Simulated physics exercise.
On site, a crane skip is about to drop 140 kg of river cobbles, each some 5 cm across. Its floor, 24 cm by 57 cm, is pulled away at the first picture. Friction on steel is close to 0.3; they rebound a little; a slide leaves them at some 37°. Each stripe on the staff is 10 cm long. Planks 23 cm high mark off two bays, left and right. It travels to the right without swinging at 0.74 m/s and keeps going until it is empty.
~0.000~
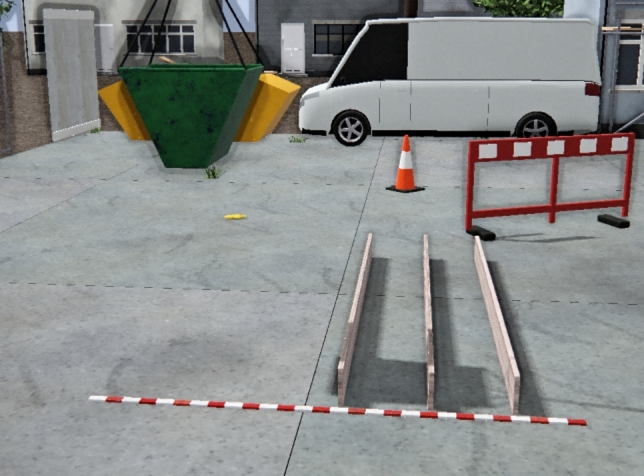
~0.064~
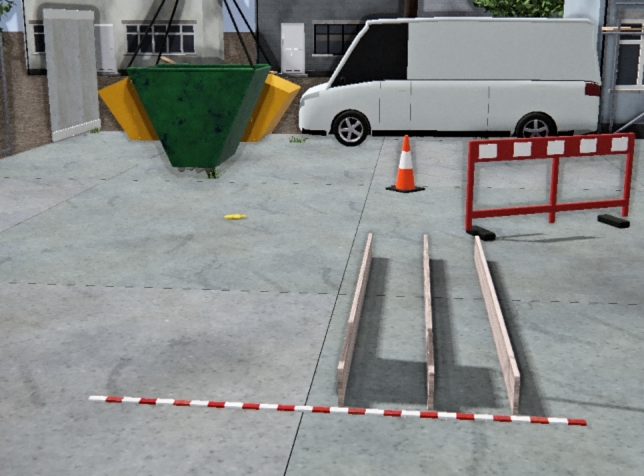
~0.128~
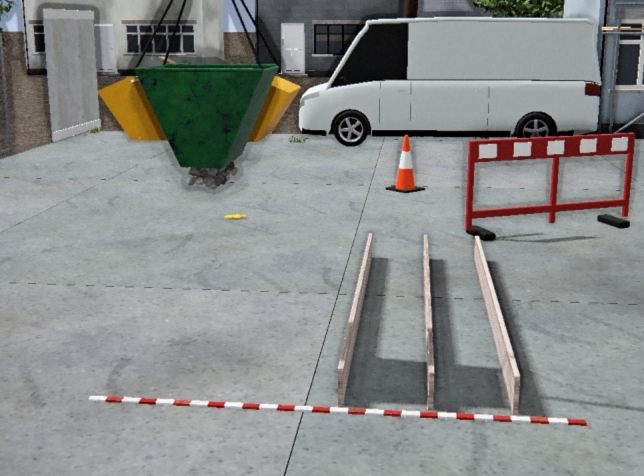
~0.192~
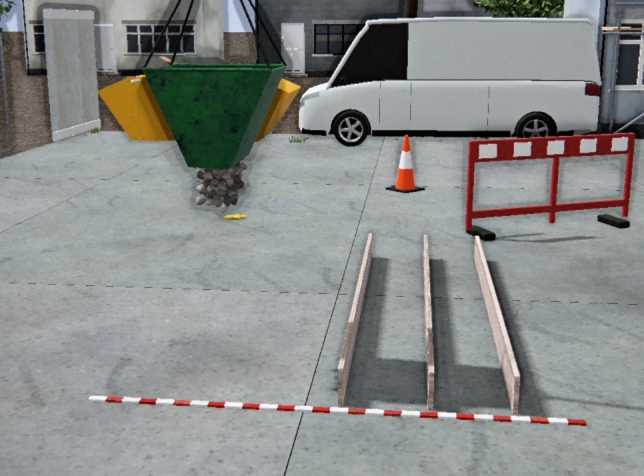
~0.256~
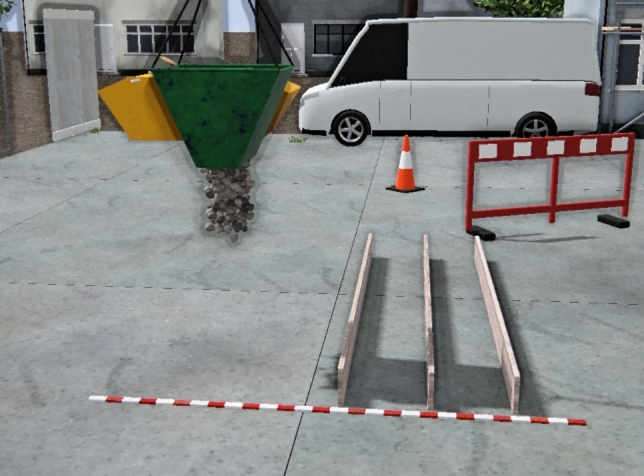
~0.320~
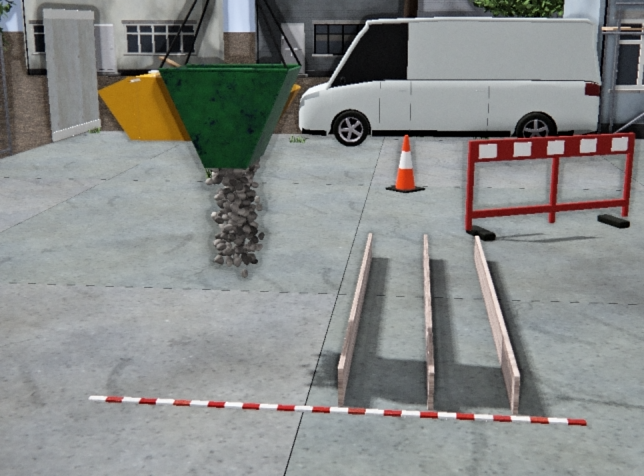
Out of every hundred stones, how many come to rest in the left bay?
Roughly 2 per cent ends in the left bay.
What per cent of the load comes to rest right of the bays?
About 0 per cent.
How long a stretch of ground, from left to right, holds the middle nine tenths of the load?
Roughly 70 cm.
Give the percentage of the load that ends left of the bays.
Near 100 in a hundred.
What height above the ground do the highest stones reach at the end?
Some 22 cm high.
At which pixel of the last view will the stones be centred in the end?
Around (304, 353).
After 0.7 s, 14 % in the crane skip, 86 % falling or lying left of the bays; the stones farthest right are at (328, 349).
After 1.1 s, 0 % in the crane skip, 99 % falling or lying left of the bays, 1 % falling or lying in the left bay; the stones farthest right are at (353, 312).
After 1.7 s, 0 % in the crane skip, 98 % falling or lying left of the bays, 2 % falling or lying in the left bay; the stones farthest right are at (417, 364).
After 2.6 s, 0 % in the crane skip, 98 % falling or lying left of the bays, 2 % falling or lying in the left bay; the stones farthest right are at (418, 364).
After 4.5 s, 0 % in the crane skip, 98 % left of the bays, 2 % in the left bay; the stones farthest right are at (418, 364).
